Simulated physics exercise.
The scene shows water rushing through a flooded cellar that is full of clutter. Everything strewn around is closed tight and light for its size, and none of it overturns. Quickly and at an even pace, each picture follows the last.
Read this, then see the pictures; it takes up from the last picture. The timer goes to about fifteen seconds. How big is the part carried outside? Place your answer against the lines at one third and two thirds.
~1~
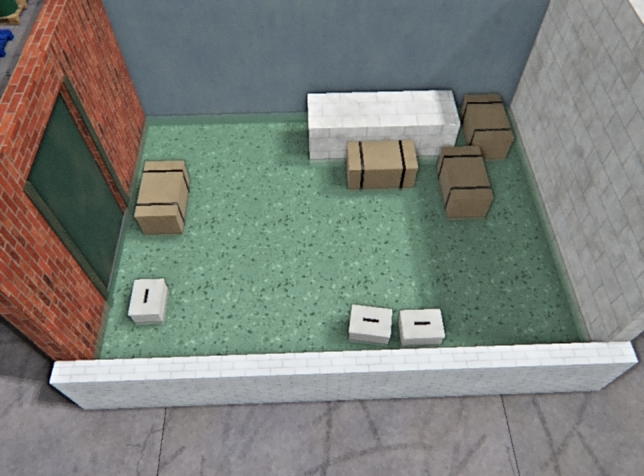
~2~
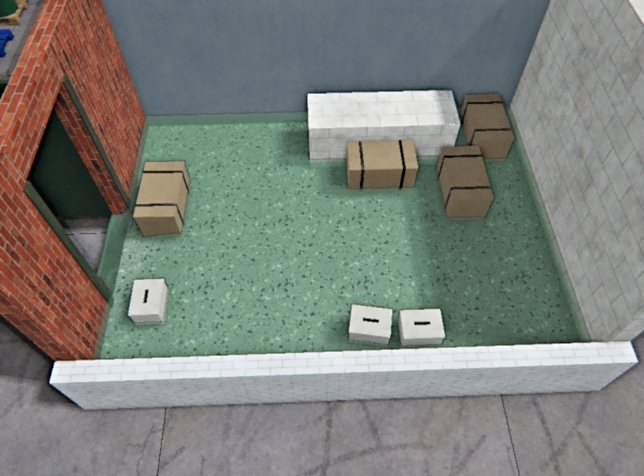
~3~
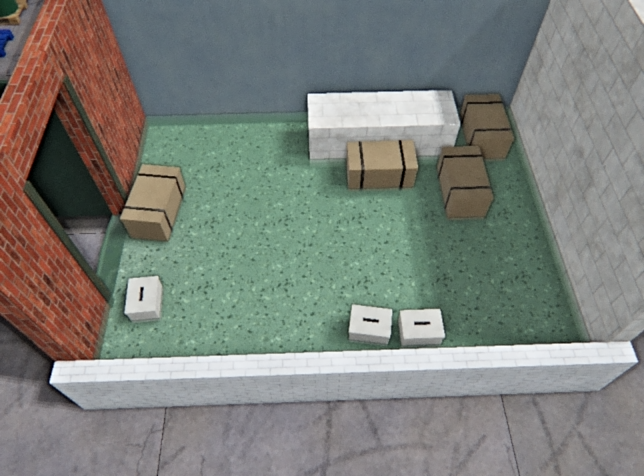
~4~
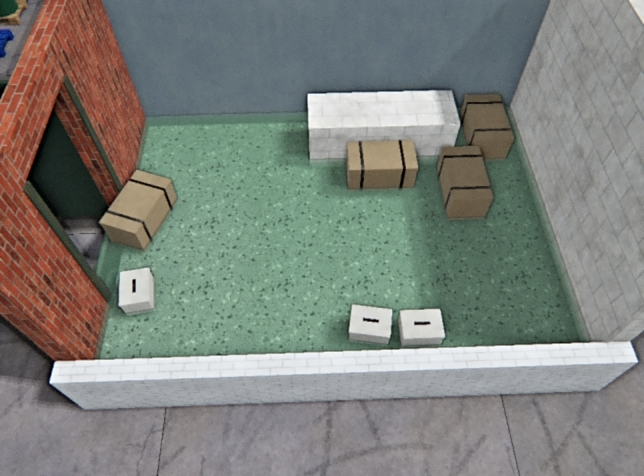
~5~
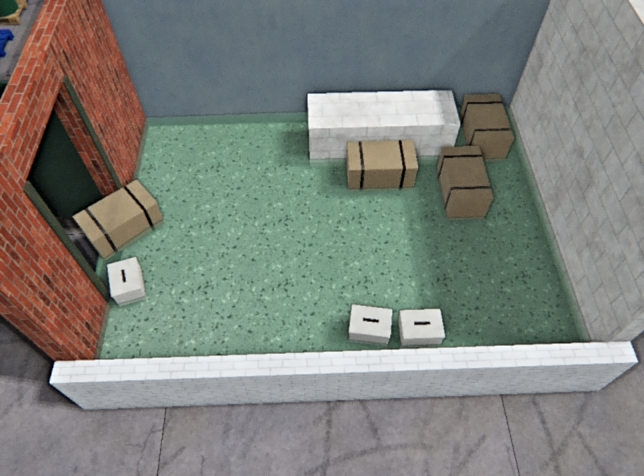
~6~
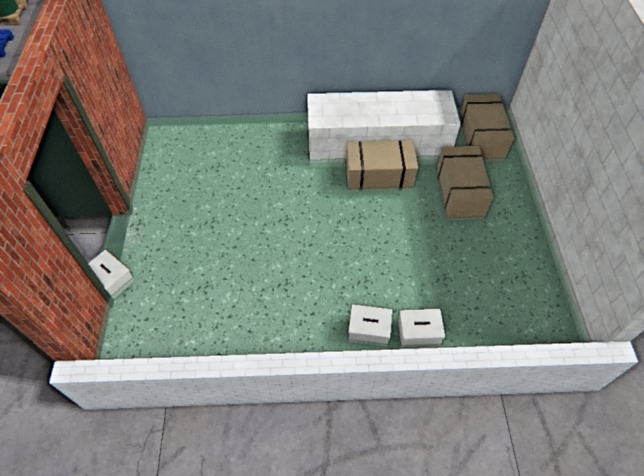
It sits short of the one-third line.
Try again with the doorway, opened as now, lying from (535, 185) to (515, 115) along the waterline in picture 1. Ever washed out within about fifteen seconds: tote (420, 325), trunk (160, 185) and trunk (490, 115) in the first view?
Same order as asked: Never leaves, never leaves, exits.
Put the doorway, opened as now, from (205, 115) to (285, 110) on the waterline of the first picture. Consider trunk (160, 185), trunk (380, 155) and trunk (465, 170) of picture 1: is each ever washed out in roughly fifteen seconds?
Sequentially: Escapes, escapes, remains.
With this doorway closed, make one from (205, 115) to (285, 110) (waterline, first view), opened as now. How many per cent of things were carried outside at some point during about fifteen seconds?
Roughly 30 %.
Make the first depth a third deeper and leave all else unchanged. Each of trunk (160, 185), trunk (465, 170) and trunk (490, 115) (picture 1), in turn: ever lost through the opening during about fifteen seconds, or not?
Okay, in order that's ends up outside, held inside, held inside.
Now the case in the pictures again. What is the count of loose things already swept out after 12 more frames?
My count is 2.
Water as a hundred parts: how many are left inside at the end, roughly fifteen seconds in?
Roughly 56 per cent.
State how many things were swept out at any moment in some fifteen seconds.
The count is 2.
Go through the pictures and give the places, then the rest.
In the first picture, a tote at (146, 297), afloat; a tote at (371, 321), afloat; 0 of 7 have shifted.
In the second picture, a tote at (146, 297) floats; a tote at (371, 321), afloat; 0 of 7 have shifted.
In the third picture, a tote at (142, 294) floats, close to its start; a tote at (371, 321), afloat; 2 of 7 have shifted.
In the fourth picture, a tote at (134, 286), afloat, close to its start; a tote at (371, 321) floats; 2 of 7 have shifted.
In the fifth picture, a tote at (124, 276), afloat, a stride from its start; a tote at (371, 321), afloat; 2 of 7 have shifted.
In the sixth picture, a tote at (106, 269) floats, a stride from its start; a tote at (371, 321), afloat; 2 of 7 have shifted.
A moment on, 2 of 7 are out; 5 afloat.
Next, 2 of 7 are out; 5 afloat.
Later, 2 of 7 are out; 5 afloat.
In the end, 2 of 7 are out; 5 afloat.
